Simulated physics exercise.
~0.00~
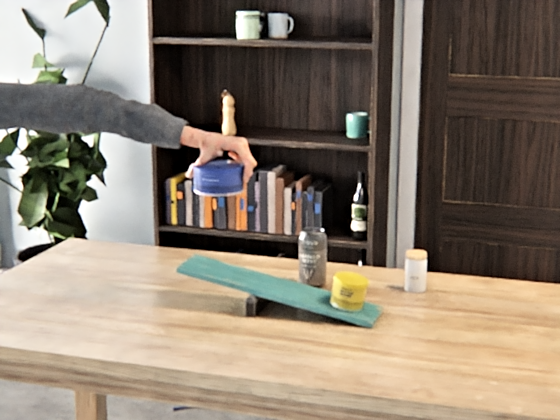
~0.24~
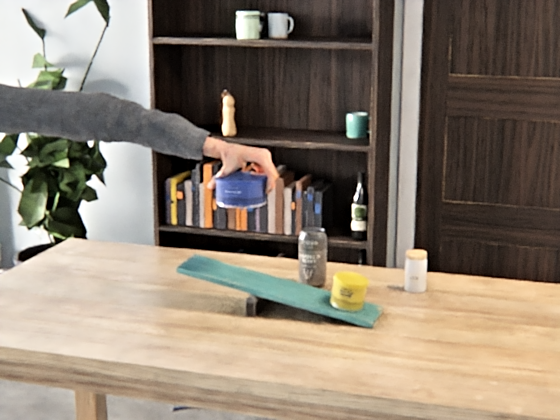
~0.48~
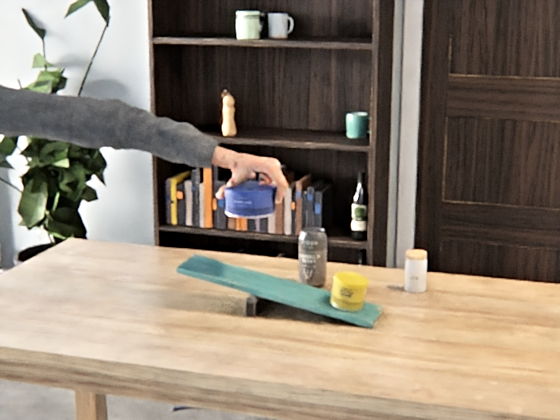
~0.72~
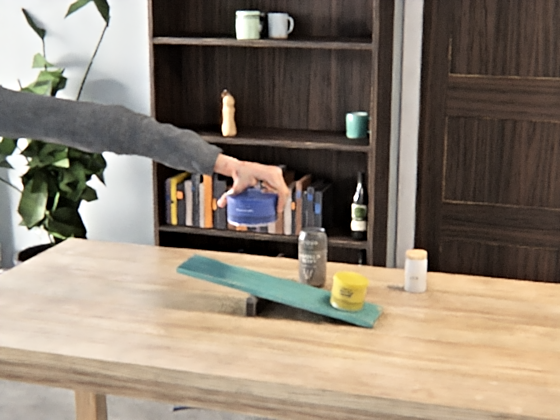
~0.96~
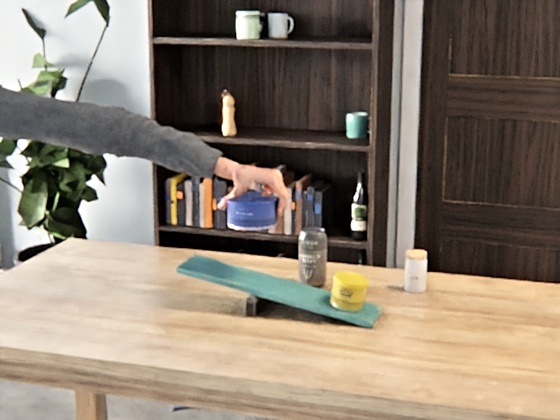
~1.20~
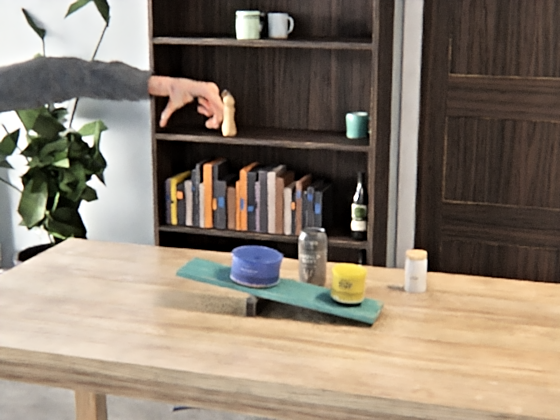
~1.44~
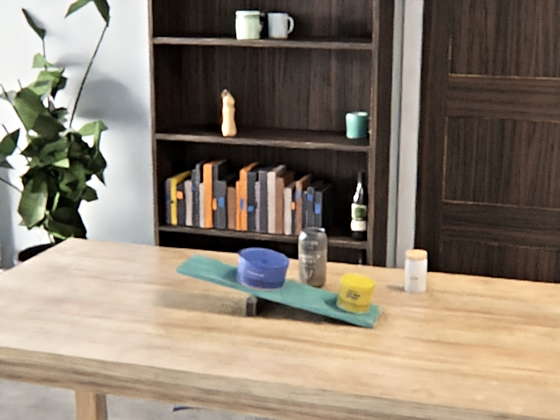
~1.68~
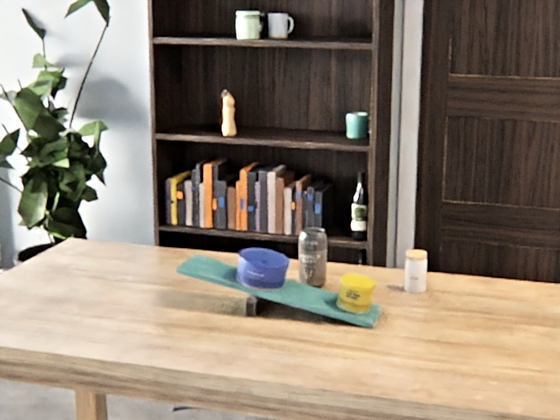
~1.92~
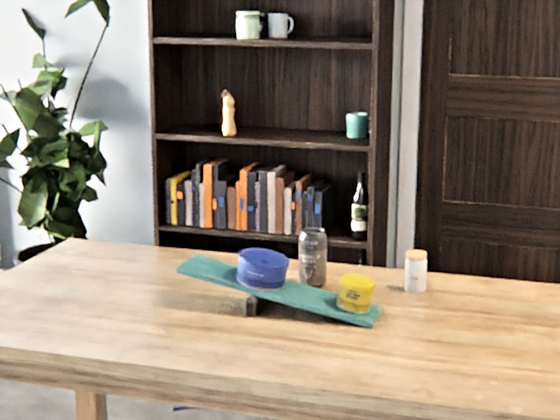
On a wooden table in front of a dark bookshelf and a leafy plant, a turquoise plank slopes across a small support, its right end low with a yellow tin on it. A grey can stands close by the plank, and a white shaker stands to the right. A hand reaching in from the left carries a blue tub rightward and down, holding it above the plank. It sets the tub on the raised side, lets go and draws back. The tub shifts slightly right and tilts with the slope, then rests there, while the plank's right end stays low.
